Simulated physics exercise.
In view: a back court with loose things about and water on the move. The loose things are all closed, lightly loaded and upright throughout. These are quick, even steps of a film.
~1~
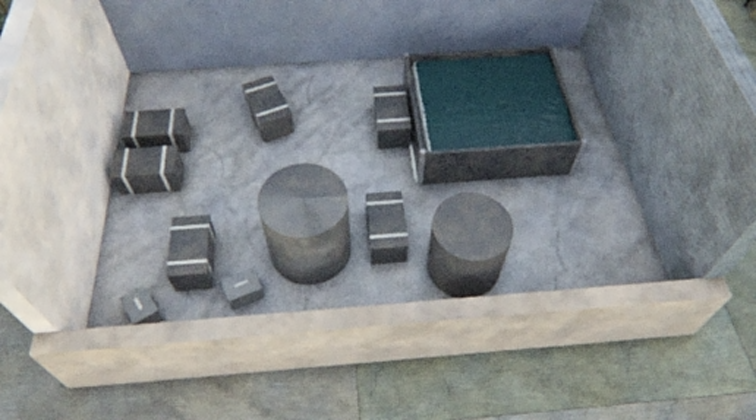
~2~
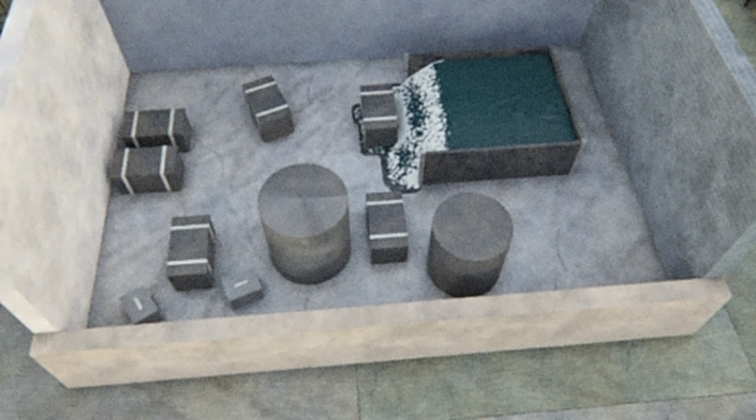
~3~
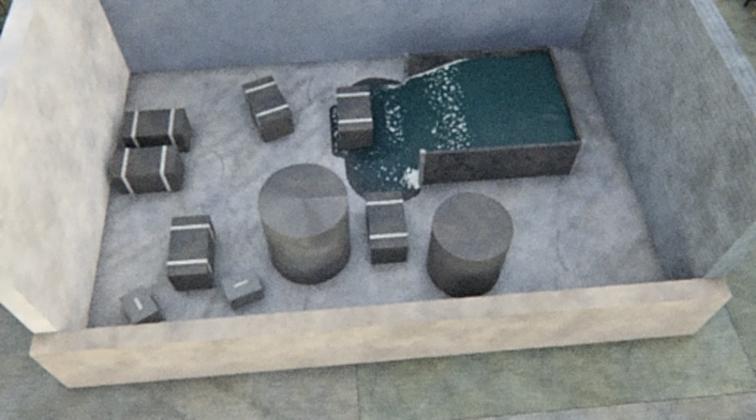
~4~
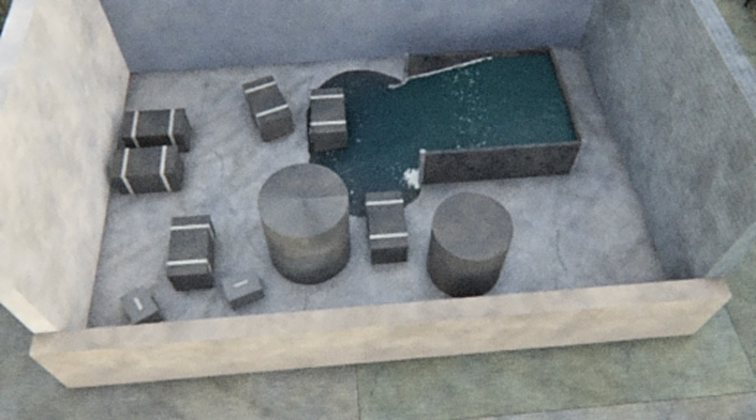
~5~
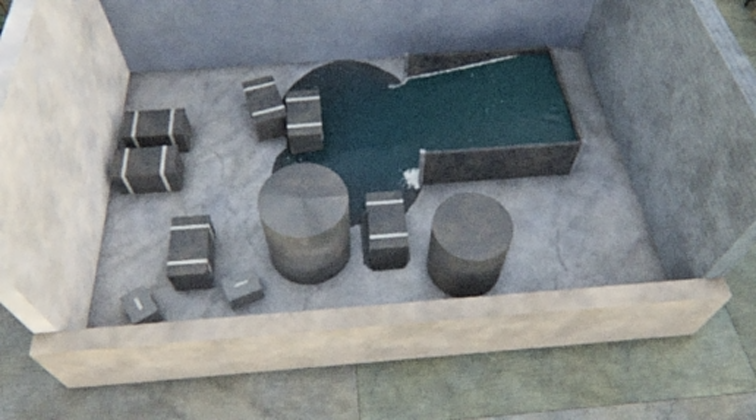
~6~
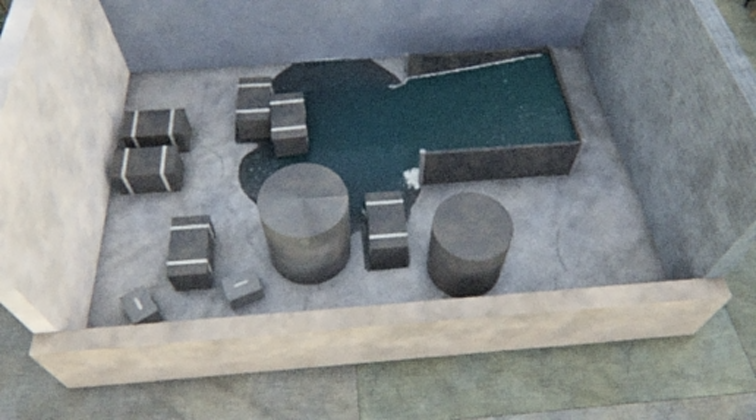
A large open-topped tank of dark green water stands at the upper right of a grey walled court, seen from high above by a still camera. Dark trunks with pale bands, two grey cylinders and two small boxes sit about the floor. Water bursts foaming from the tank's left side, spreads leftward across the floor and pushes the nearest trunk left against another, which shifts slightly.
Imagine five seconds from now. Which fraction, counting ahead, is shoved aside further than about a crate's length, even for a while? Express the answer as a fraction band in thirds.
Fraction band: 2/3 or more.
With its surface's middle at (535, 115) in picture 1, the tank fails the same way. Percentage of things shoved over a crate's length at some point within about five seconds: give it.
Around 100 %.
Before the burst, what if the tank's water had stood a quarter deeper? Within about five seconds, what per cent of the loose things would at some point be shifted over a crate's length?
I'd put it near 80 per cent of the loose things.
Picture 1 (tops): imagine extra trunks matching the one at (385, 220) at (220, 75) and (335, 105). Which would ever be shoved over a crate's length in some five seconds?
Copy 1: Passed the mark. Copy 2: Passed the mark.
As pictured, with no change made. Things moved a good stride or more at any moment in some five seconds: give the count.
Total: 7.
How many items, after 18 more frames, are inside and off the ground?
6 in all.
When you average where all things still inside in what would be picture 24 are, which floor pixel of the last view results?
On the floor of the last picture, roughly (209, 221).
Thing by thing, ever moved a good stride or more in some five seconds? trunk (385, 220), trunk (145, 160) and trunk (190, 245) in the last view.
Listed order gives below that mark, then past that mark, and lastly past that mark.
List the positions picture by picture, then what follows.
The first frame shows a trunk at (392, 107) rests on the ground; a trunk at (266, 99), on the bottom; 0 of 8 have shifted.
The second frame shows a trunk at (379, 106) rests on the ground, close to its start; a trunk at (266, 99) rests on the ground; 1 of 8 have shifted.
The third frame shows a trunk at (354, 108) rests on the ground, a stride from its start; a trunk at (266, 99), on the bottom; 1 of 8 have shifted.
The fourth frame shows a trunk at (328, 110) rests on the ground, a stride from its start; a trunk at (266, 99), on the bottom; 1 of 8 have shifted.
The fifth frame shows a trunk at (304, 112) rests on the ground, a stride from its start; a trunk at (264, 98), on the bottom, close to its start; 1 of 8 have shifted.
The sixth frame shows a trunk at (288, 115) rests on the ground, a stride from its start; a trunk at (254, 98), on the bottom, close to its start; 2 of 8 have shifted.
A moment on, 2 of 8 are well off their spots; 1 afloat.
Next, 2 of 8 are well off their spots; 4 afloat.
Later, 4 of 8 are well off their spots; 6 afloat.
In the end, 7 of 8 are well off their spots, and 7 have been at some point; 7 afloat.
